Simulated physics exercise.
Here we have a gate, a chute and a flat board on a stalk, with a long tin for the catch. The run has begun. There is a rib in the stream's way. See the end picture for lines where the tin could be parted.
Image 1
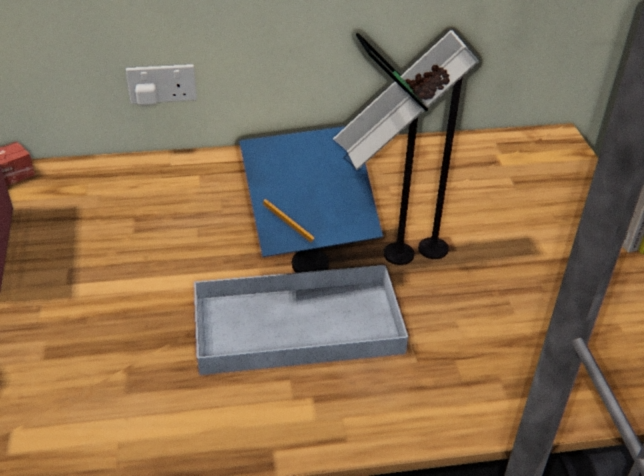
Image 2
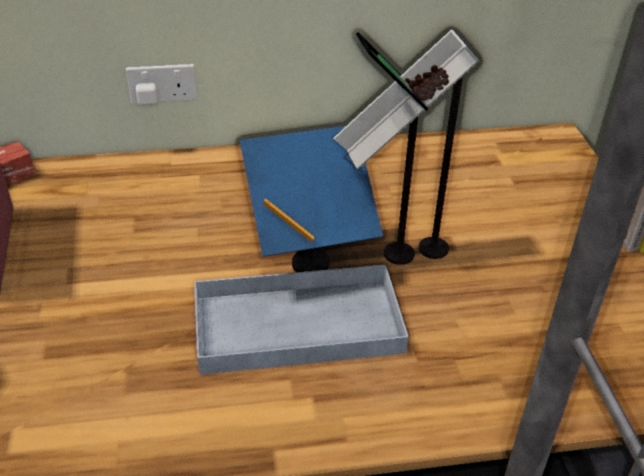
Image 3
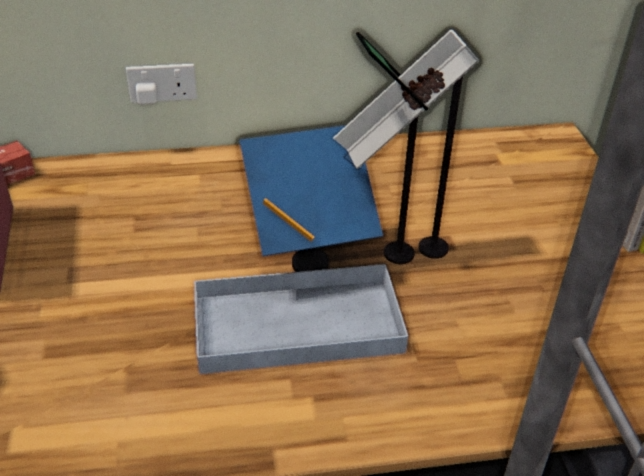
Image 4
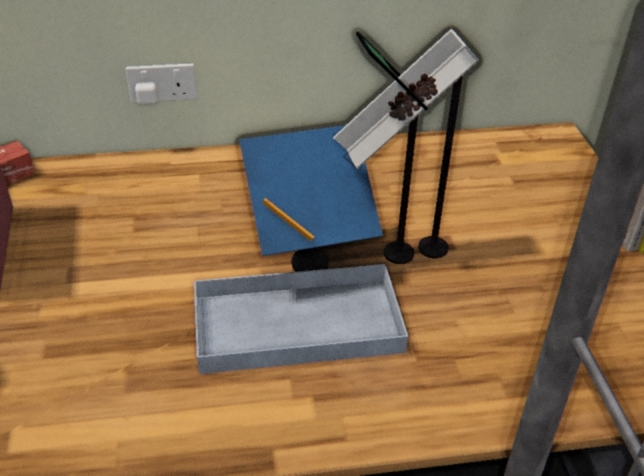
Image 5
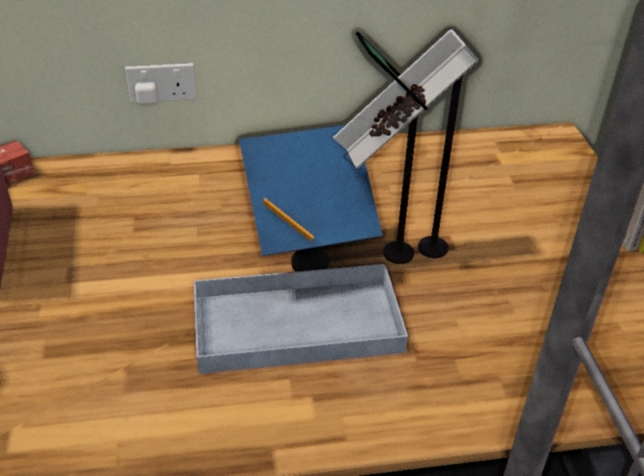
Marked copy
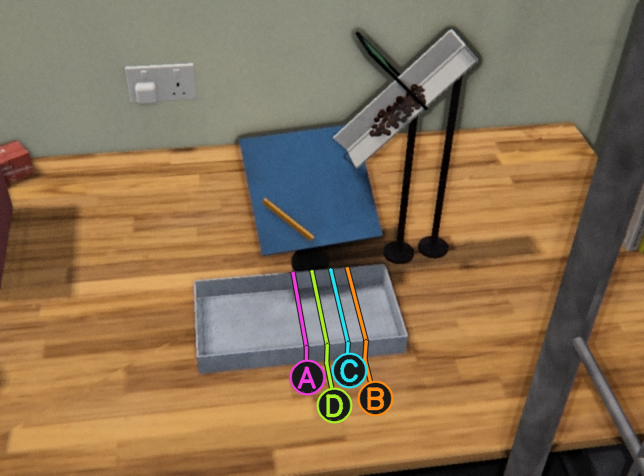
In the video, small dark brown pieces rest near a thin dark bar across a raised, sloping chute, then slide partway down it, spreading out above a tilted blue board with an orange strip and an empty grey tin.
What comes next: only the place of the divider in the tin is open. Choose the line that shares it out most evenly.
Line C does it best.
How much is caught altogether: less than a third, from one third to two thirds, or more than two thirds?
More than two thirds.
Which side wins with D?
The right side.
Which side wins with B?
The left side.
On the marked copy, line A crosses the front rim at (306, 346); line B crosses the front rim at (366, 340); line C crosses the front rim at (347, 342); line D crosses the front rim at (327, 344).
For line A, of what is caught, none on the left of the divider, all on the right.
For line B, of what is caught, all on the left of the divider, none on the right.
For line C, of what is caught, about two thirds on the left of the divider, about a third on the right.
For line D, of what is caught, none on the left of the divider, all on the right.
